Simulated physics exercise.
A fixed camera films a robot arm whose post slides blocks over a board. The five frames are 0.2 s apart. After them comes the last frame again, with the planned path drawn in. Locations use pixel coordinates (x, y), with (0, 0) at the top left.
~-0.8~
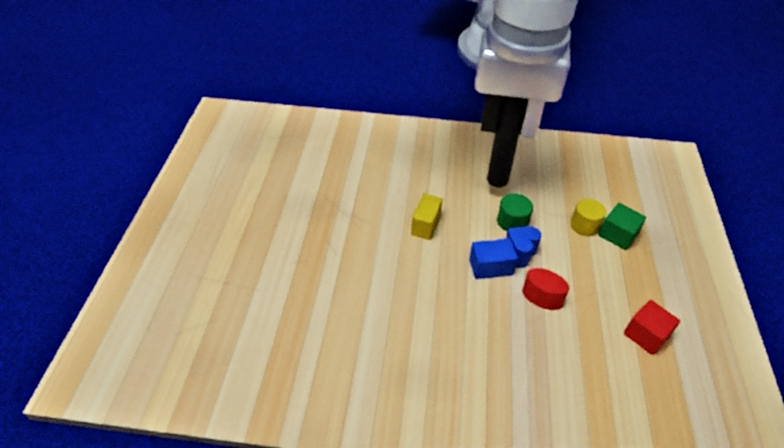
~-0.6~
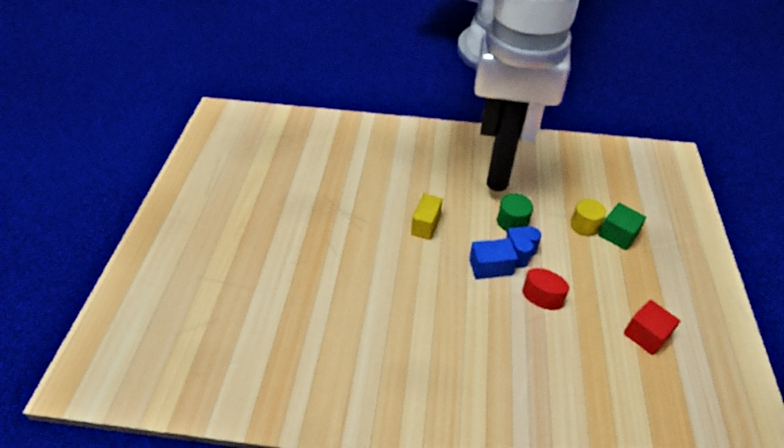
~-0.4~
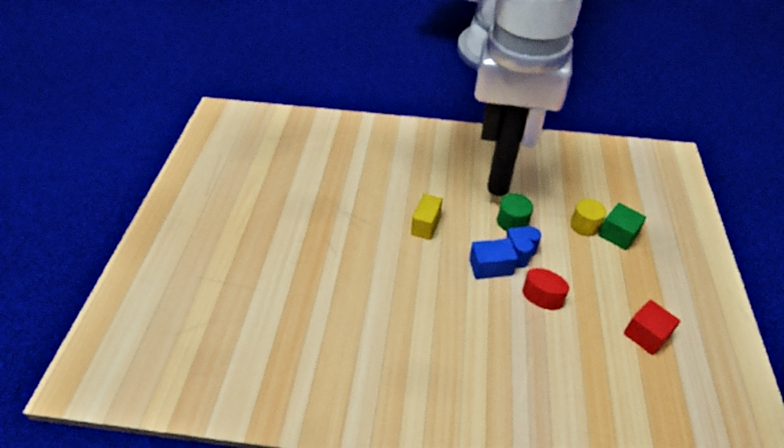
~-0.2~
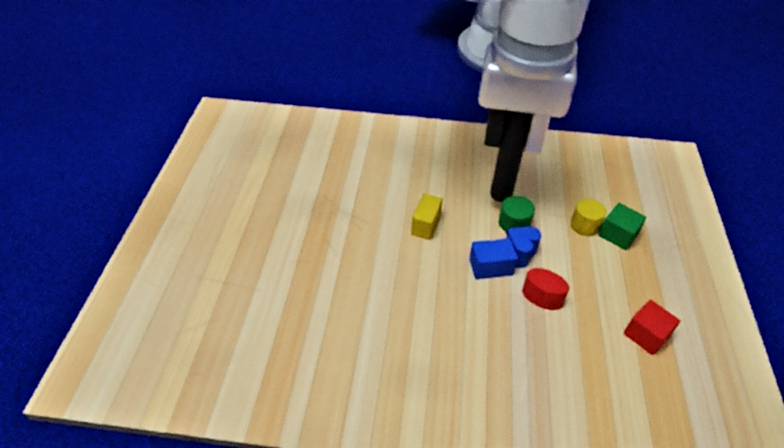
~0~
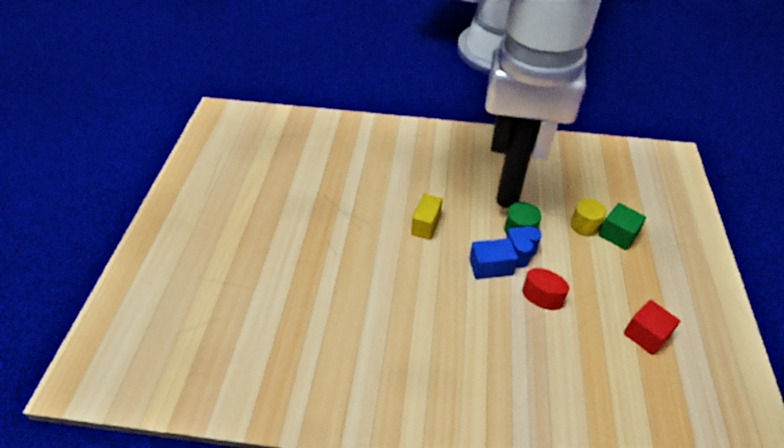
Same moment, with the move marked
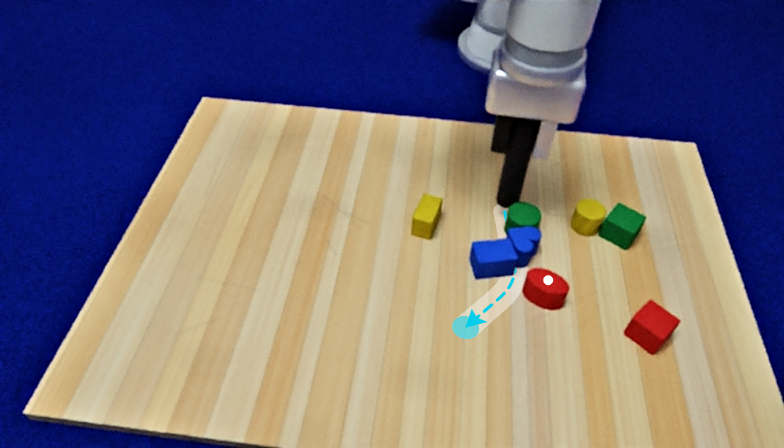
A robotic arm with a black post reaches in from the top over a striped wooden board on a blue surface, seen from above at an angle by a still camera. Yellow, green, blue and red blocks sit mostly right of centre, the red cube lowest. The post edges down toward the viewer, then slightly right, nudging the green round block a little toward the blue heart.
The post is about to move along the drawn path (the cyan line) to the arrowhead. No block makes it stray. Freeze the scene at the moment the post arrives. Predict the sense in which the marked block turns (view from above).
Viewed from above: Anti-clockwise.
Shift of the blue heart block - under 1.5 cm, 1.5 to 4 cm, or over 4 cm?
Its final spot will lie more than 4 cm from the current one.
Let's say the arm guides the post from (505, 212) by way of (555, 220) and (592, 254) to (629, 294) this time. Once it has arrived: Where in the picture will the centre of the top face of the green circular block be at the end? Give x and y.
Roughly at (546, 219).
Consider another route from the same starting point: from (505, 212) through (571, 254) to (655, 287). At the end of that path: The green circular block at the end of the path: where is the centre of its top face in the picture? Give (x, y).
It will likely be found at (588, 266).
Drawn move, from (505, 212) over (513, 252) and (504, 293) to (466, 327); the dot is on the red oval block.
On the path given first. One third of the way, post at (516, 241); blue rectangle at (493, 253); blue heart block at (536, 256), turned 45° clockwise; green circular block at (547, 235).
Two thirds of the way, post at (507, 283); blue rectangle at (480, 269), turned 100° clockwise; blue heart block at (542, 277), turned 40° clockwise; green circular block at (547, 235); red oval block at (560, 299), turned 20° anticlockwise.
At the end, post at (468, 317); blue rectangle at (472, 273), turned 145° clockwise; blue heart block at (542, 277), turned 40° clockwise; green circular block at (547, 235); red oval block at (560, 299), turned 20° anticlockwise.
